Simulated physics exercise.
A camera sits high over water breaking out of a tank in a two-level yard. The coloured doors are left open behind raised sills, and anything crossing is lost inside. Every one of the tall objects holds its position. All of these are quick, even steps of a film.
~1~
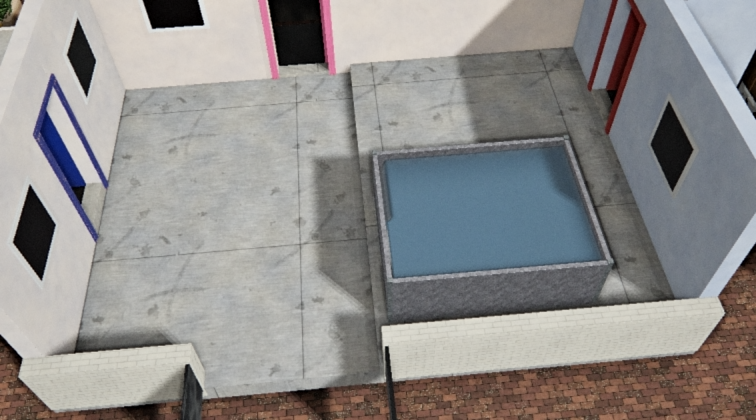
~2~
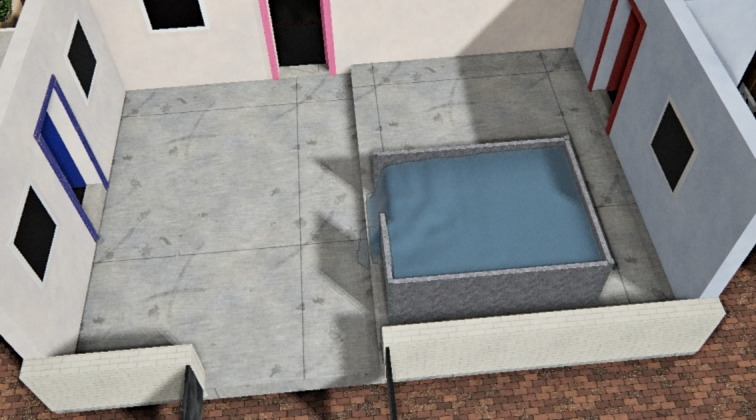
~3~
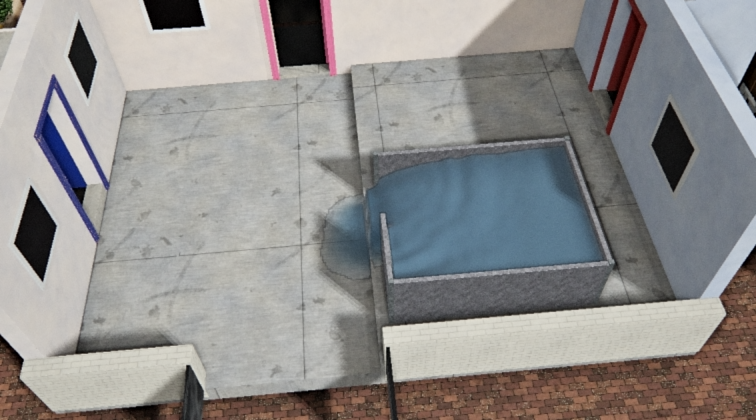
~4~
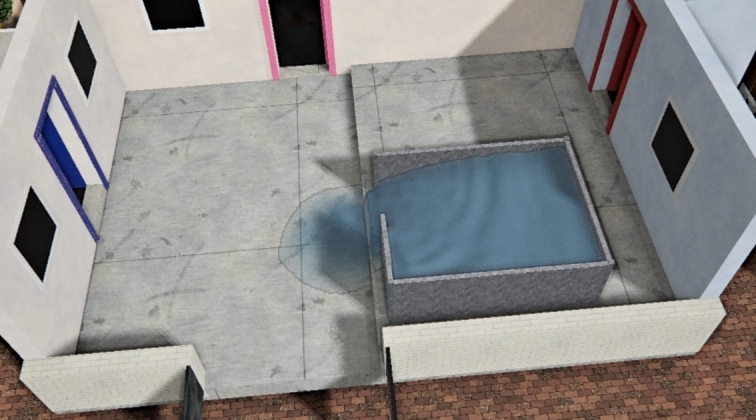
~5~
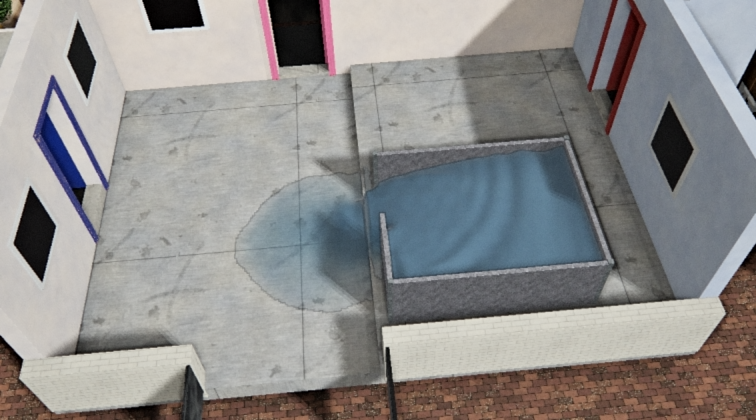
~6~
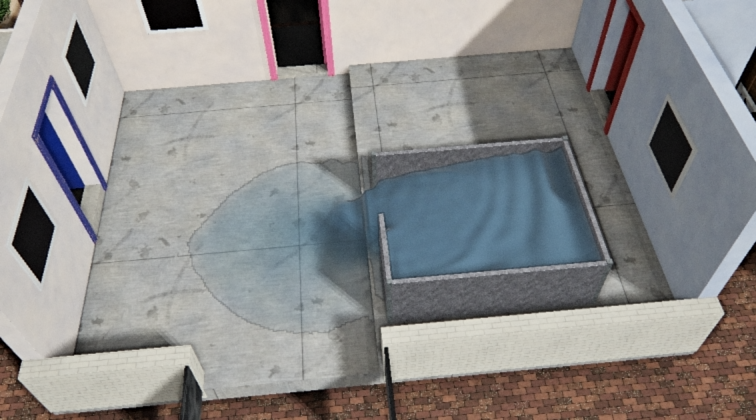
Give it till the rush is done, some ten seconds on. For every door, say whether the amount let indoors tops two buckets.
At the end, the red door will not top two buckets. The pink door will top two buckets. The blue door will top two buckets.
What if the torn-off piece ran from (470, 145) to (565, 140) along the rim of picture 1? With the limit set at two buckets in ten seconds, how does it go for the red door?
Well, I'd say the red door gets more.
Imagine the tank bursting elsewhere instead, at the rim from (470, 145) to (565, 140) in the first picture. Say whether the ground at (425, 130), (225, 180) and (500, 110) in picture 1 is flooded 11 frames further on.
In the order given: Swamped, untouched and swamped.
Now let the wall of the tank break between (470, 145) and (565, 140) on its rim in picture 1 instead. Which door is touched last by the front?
Answer: The blue-painted one.
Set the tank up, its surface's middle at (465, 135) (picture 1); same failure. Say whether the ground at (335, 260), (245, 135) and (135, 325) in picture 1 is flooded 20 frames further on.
Result: Spared; inundated; inundated.
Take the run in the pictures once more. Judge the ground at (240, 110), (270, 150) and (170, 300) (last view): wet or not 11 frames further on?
First spot soaked, second soaked, third soaked.
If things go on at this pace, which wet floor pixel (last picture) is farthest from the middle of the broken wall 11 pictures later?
At roughly (124, 96).
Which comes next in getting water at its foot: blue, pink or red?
It would be the one in blue.
A moment on, water covers 40 % of the floor; the red door not reached, the pink door not reached, the blue door wet at the sill, nothing in.
Next, water covers 50 % of the floor; the red door not reached, the pink door not reached, the blue door over two buckets in.
Then, water covers 50 % of the floor; the red door not reached, the pink door wet at the sill, nothing in, the blue door far over two buckets in.
Later, water covers 60 % of the floor; the red door not reached, the pink door under two buckets in, the blue door far over two buckets in.
In the end, water covers 60 % of the floor; the red door not reached, the pink door far over two buckets in, the blue door far over two buckets in.
